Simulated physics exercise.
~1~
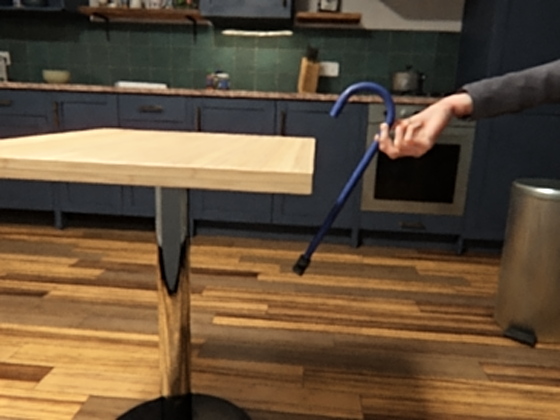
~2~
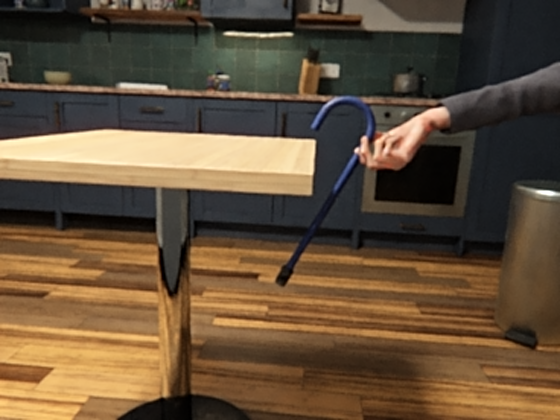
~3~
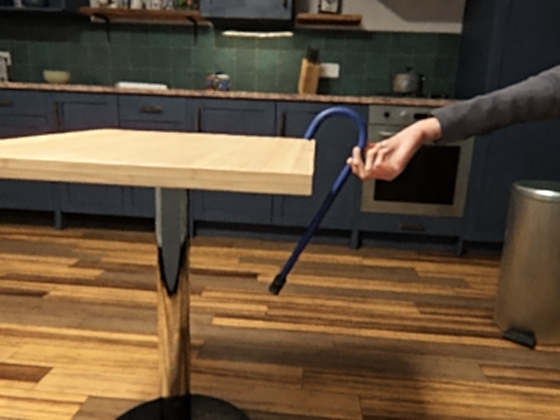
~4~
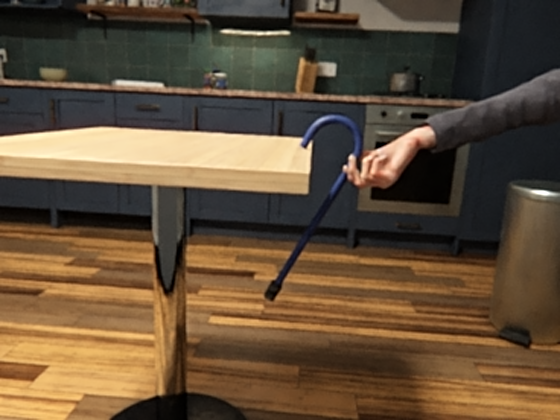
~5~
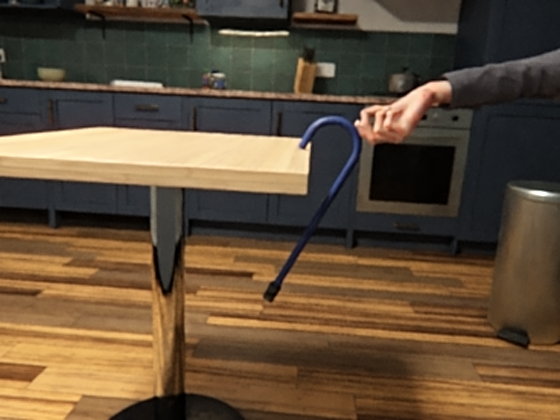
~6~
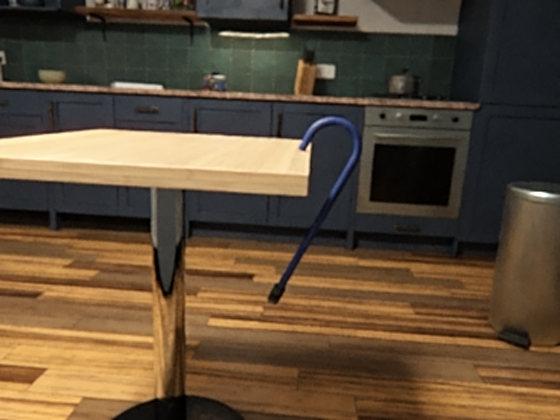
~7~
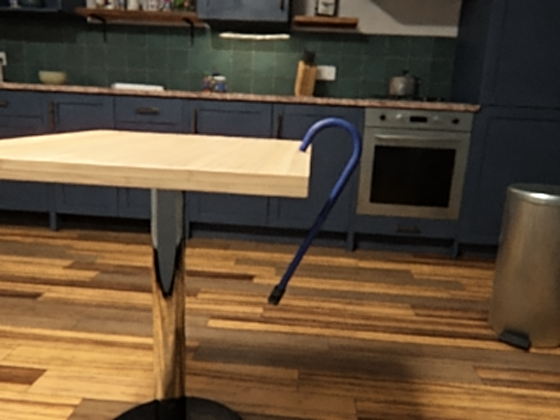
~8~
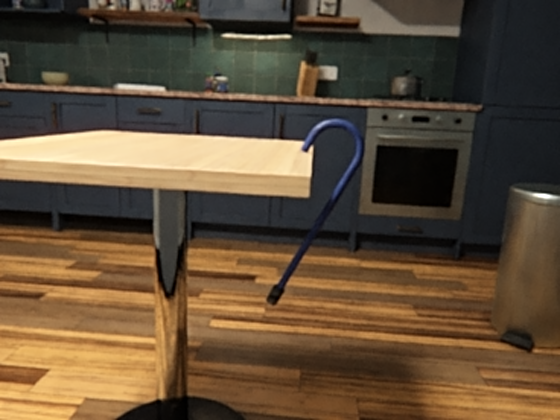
In the video, a hand reaching in from the right moves a blue cane left and down to a wooden table in a kitchen and hooks its crook over the edge, then lets go and withdraws, leaving the cane hanging there at a slant.
